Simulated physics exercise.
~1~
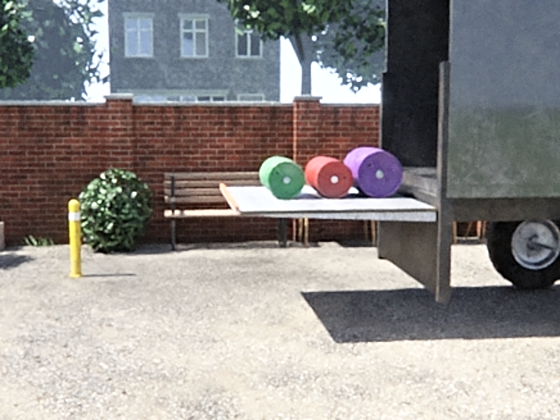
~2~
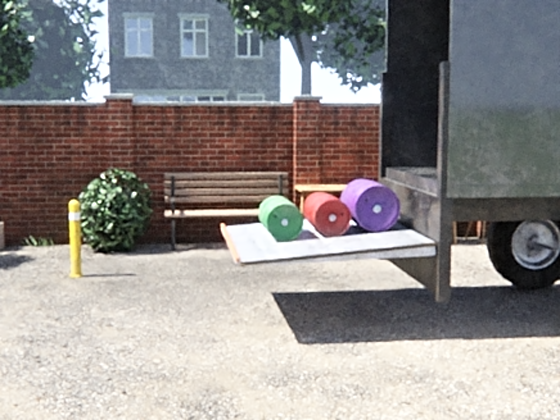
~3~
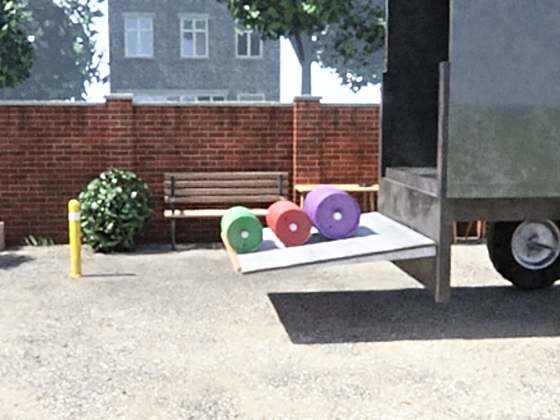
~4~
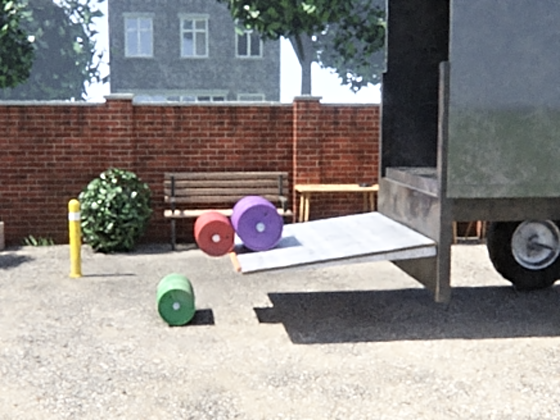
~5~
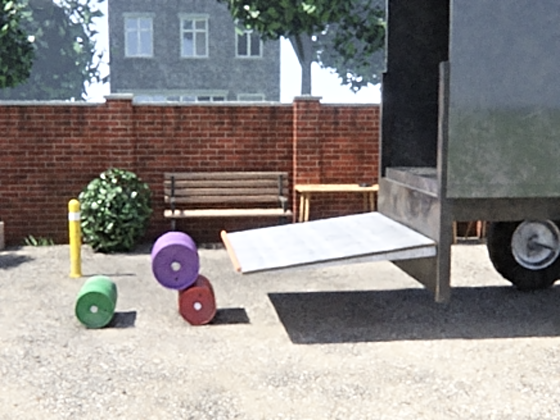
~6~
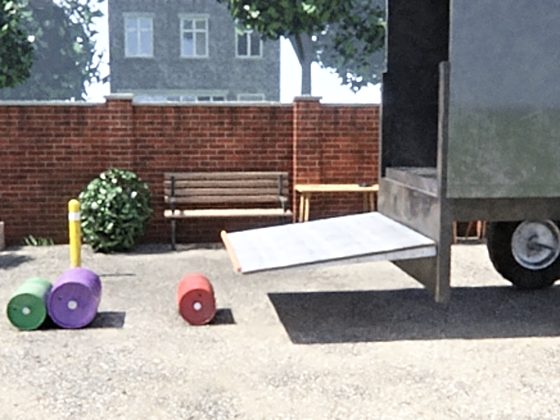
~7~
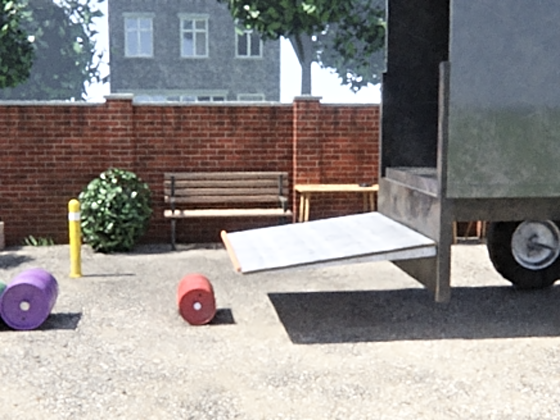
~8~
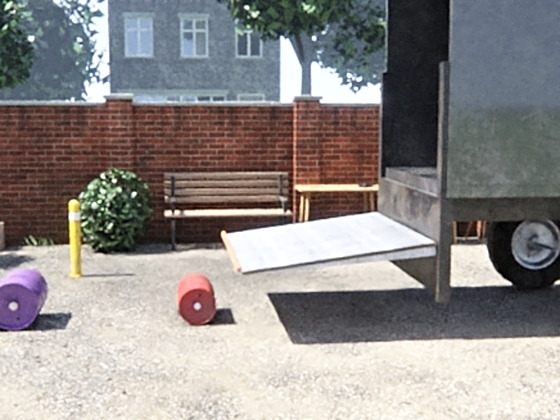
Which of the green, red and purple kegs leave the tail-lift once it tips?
All three leave it. The green keg goes over the low edge first, and the red and purple ones follow it to the ground.
